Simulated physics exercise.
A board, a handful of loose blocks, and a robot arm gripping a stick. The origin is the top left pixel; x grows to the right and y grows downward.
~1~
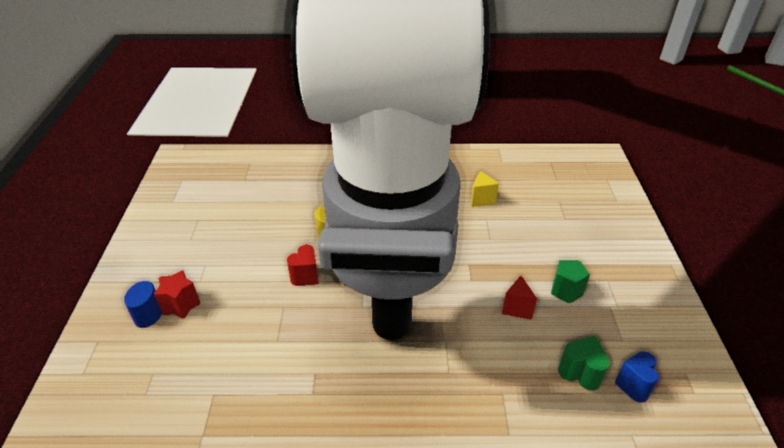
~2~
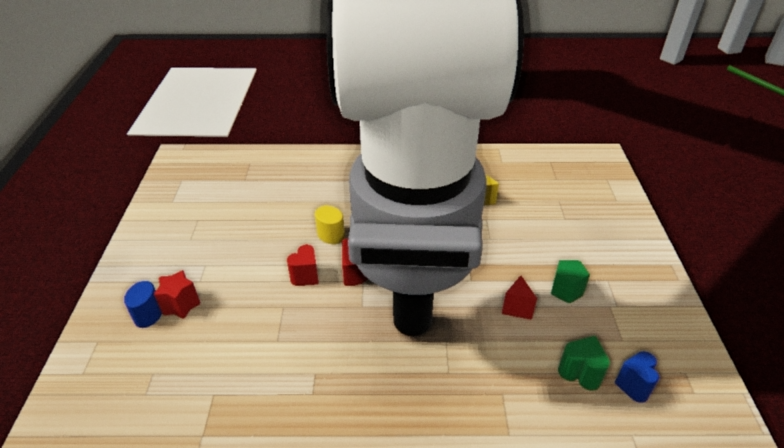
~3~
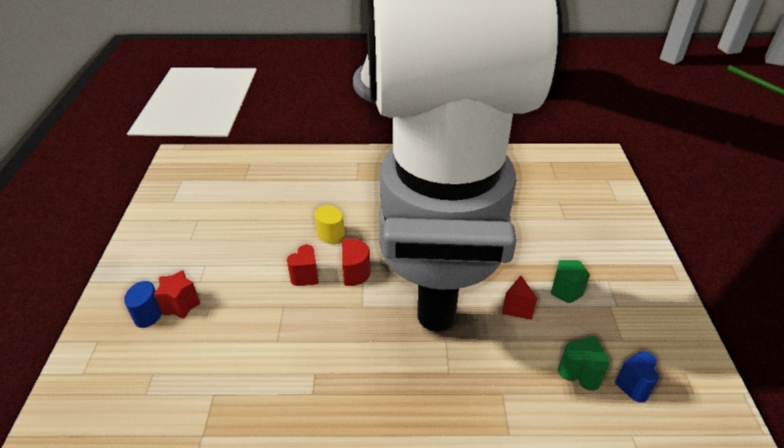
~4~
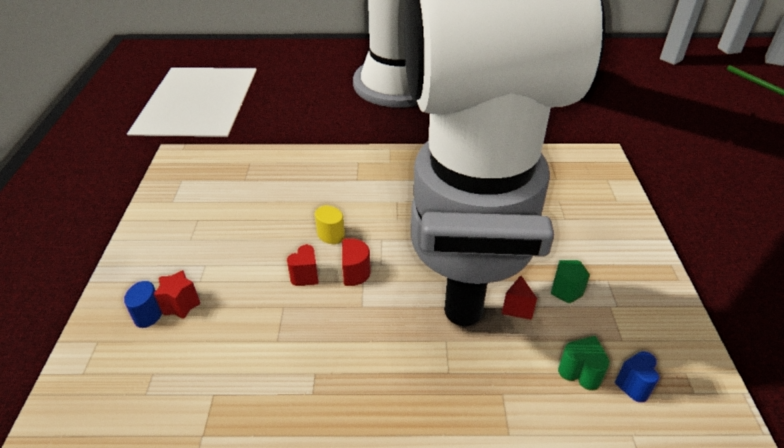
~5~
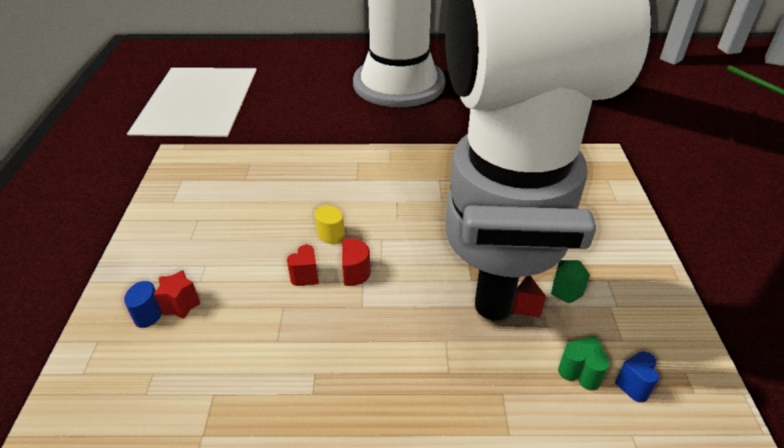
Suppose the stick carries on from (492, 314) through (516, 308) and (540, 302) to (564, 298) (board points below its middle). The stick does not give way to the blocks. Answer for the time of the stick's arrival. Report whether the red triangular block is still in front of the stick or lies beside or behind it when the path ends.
It is still in front.
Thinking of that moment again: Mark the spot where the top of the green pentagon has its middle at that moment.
Answer: (592, 258).
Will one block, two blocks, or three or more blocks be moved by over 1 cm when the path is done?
Here I'd predict two blocks moving more than 1 cm.
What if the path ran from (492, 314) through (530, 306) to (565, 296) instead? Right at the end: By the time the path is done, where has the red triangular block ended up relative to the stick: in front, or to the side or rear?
My guess is it keeps its place ahead of the stick.
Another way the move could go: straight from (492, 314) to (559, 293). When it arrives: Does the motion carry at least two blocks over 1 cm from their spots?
Yes, I think so.
What follows on the original path. Halfway along, stick at (530, 297); red triangular block at (562, 281), turned 35° anticlockwise.
At the end, stick at (566, 291); red triangular block at (600, 276), turned 55° anticlockwise; green pentagon at (592, 258), turned 25° anticlockwise; green heart block not moved.
